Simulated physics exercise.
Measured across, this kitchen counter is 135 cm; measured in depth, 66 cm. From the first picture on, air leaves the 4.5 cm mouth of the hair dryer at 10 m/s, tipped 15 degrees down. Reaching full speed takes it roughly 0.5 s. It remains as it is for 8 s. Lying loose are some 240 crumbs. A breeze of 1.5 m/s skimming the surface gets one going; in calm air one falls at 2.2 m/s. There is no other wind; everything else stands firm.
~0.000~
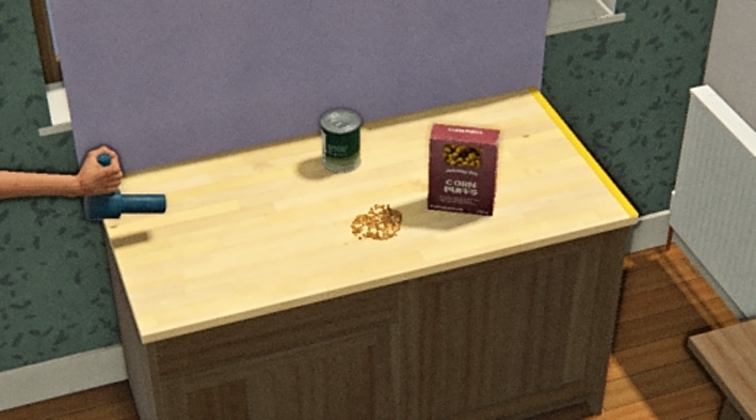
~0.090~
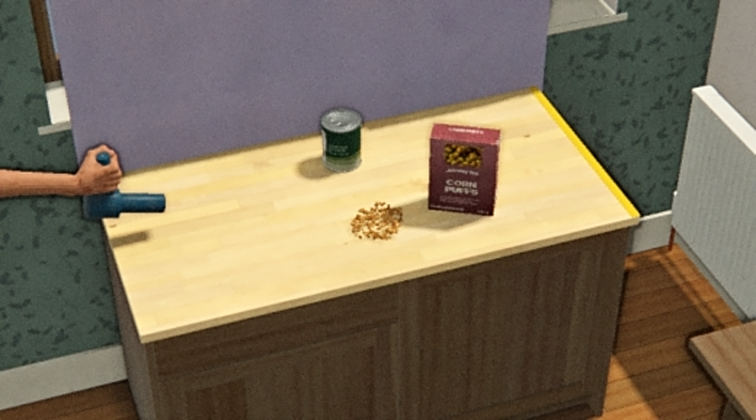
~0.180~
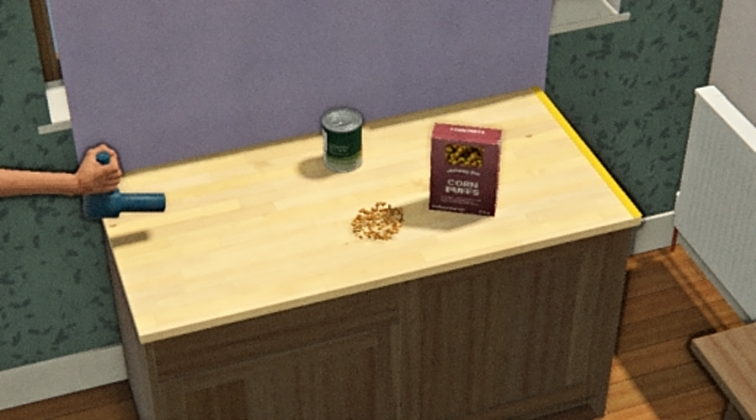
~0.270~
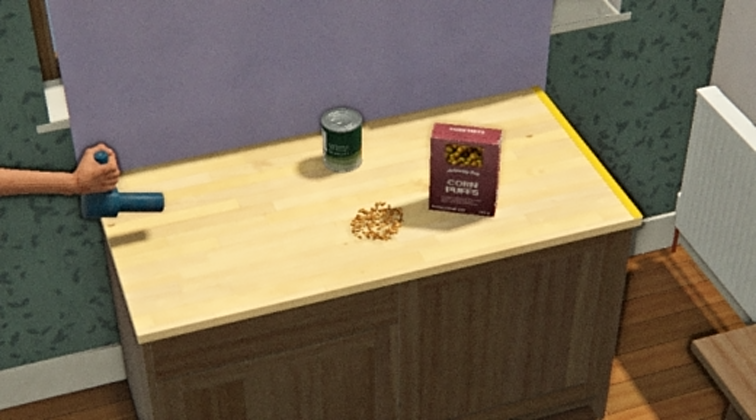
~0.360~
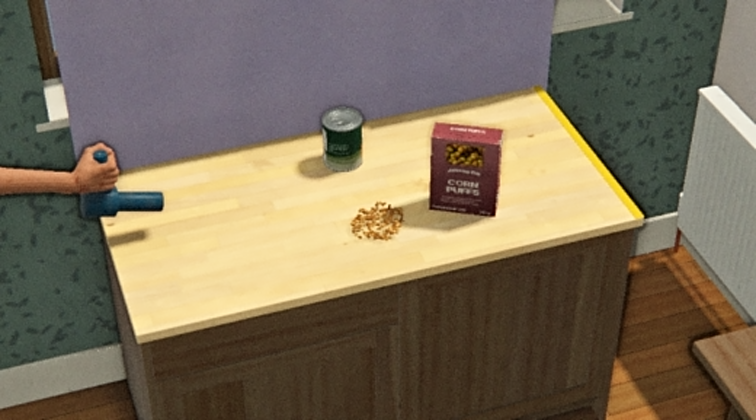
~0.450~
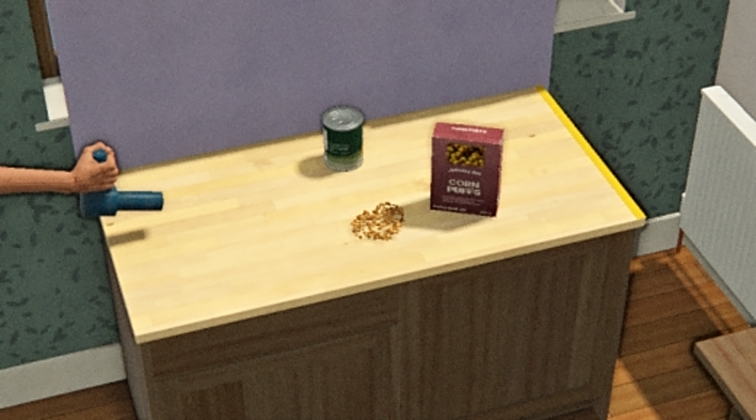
A hand at the left holds a blue hair dryer pointed right over a wooden counter, where a small pile of golden crumbs barely stirs between it and a red corn puffs box, with a green tin standing behind.
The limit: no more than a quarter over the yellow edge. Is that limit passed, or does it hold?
Quarter not exceeded.
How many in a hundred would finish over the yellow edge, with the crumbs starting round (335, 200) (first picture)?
That comes to some 90 in a hundred.
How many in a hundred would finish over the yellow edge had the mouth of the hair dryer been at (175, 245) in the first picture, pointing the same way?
50 %.
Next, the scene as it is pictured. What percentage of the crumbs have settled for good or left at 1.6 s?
Some 50 per cent.
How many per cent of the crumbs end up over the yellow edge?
About 0 %.
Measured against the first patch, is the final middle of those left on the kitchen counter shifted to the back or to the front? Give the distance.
To the near part, near enough 15 cm.
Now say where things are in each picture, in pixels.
The middle of the crumbs is near (377, 222), none has stirred yet and the mouth of the hair dryer is at (164, 204), in the first picture.
The middle of the crumbs is near (378, 219), none has stirred yet and the yellow edge is centred on (585, 147), in the second picture.
The middle of the crumbs is near (378, 219), none has stirred yet, the top of a carton is at (467, 133) and the top of a tin is at (342, 120), in the third picture.
The middle of the crumbs is near (378, 219) and none has stirred yet, in the fourth picture.
The middle of the crumbs is near (378, 219) and none has stirred yet, in the fifth picture.
The middle of the crumbs is near (378, 219) and about 1 % have left their places, in the sixth picture.
After 1.6 s the count stands so, 0 % are over the yellow edge; the middle of those still in play is near (481, 247).
After 2.6 s the count stands so, 0 % are over the yellow edge; the middle of those still in play is near (491, 226).
After 4.4 s the count stands so, 0 % are over the yellow edge; the middle of those still in play is near (487, 225).
After 8.0 s, at the end, 0 % are over the yellow edge; the middle of those still in play is near (482, 248).
